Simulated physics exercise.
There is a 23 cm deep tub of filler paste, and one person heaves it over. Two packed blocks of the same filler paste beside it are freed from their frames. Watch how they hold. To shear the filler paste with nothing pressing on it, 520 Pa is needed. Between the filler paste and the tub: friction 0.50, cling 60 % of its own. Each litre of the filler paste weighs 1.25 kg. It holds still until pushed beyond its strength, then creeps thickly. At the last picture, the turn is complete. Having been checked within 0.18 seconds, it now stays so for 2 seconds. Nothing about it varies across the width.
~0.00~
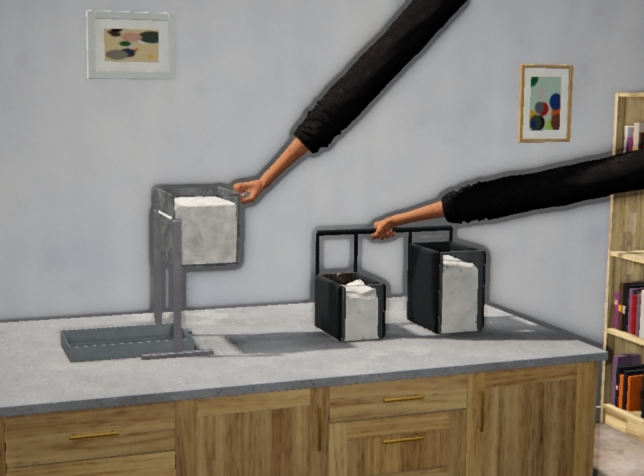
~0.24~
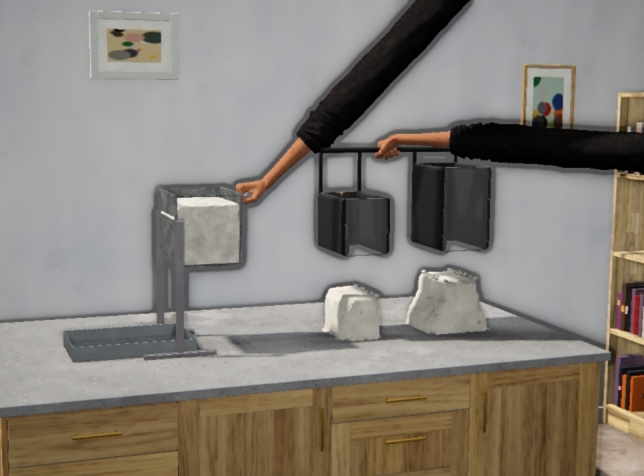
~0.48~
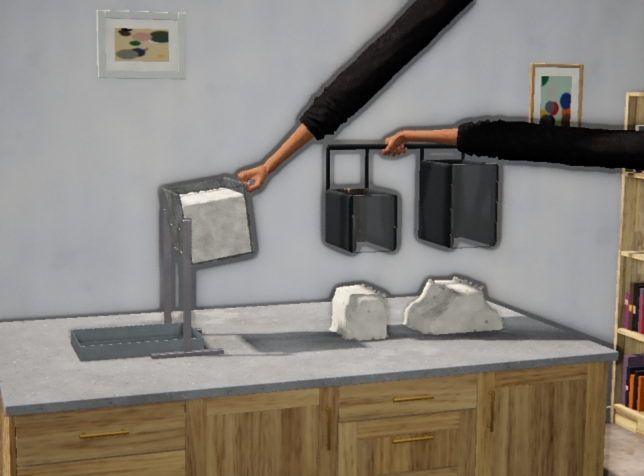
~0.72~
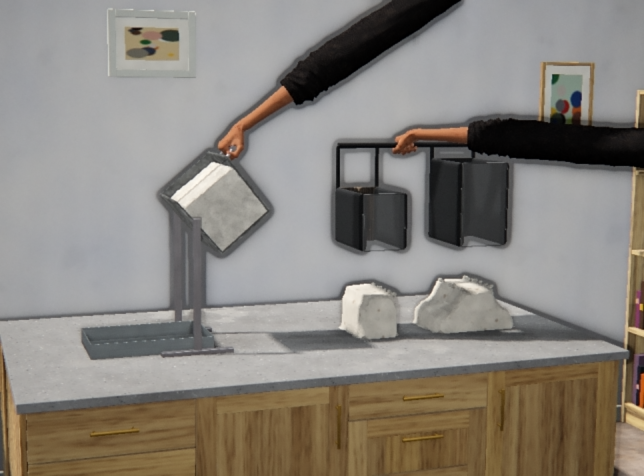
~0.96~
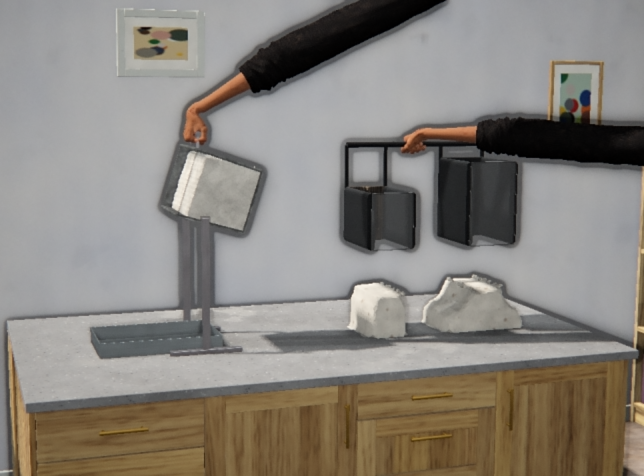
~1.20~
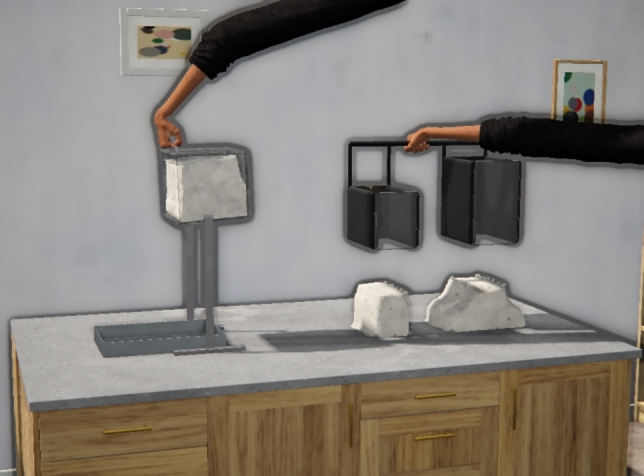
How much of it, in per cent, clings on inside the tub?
I would say close to 52 percent.
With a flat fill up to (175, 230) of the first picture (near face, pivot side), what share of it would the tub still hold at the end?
It would come to roughly 100 percent.
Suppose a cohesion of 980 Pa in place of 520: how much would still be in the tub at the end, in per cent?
That comes out at roughly 100 %.
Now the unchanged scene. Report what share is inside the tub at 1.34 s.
Near 90 %.
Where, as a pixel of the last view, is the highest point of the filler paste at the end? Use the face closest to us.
About (221, 187).
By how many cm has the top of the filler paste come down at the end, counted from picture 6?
10 cm.
After 1.34 s, the tub is at 93 degrees and holds 89 %.
After 1.51 s, the tub is at 93 degrees and holds 66 %.
After 1.68 s, the tub is at 93 degrees and holds 54 %.
After 1.85 s, the tub is at 93 degrees and holds 52 %.
After 3.20 s, at the end, the tub is at 93 degrees and holds 52 %.
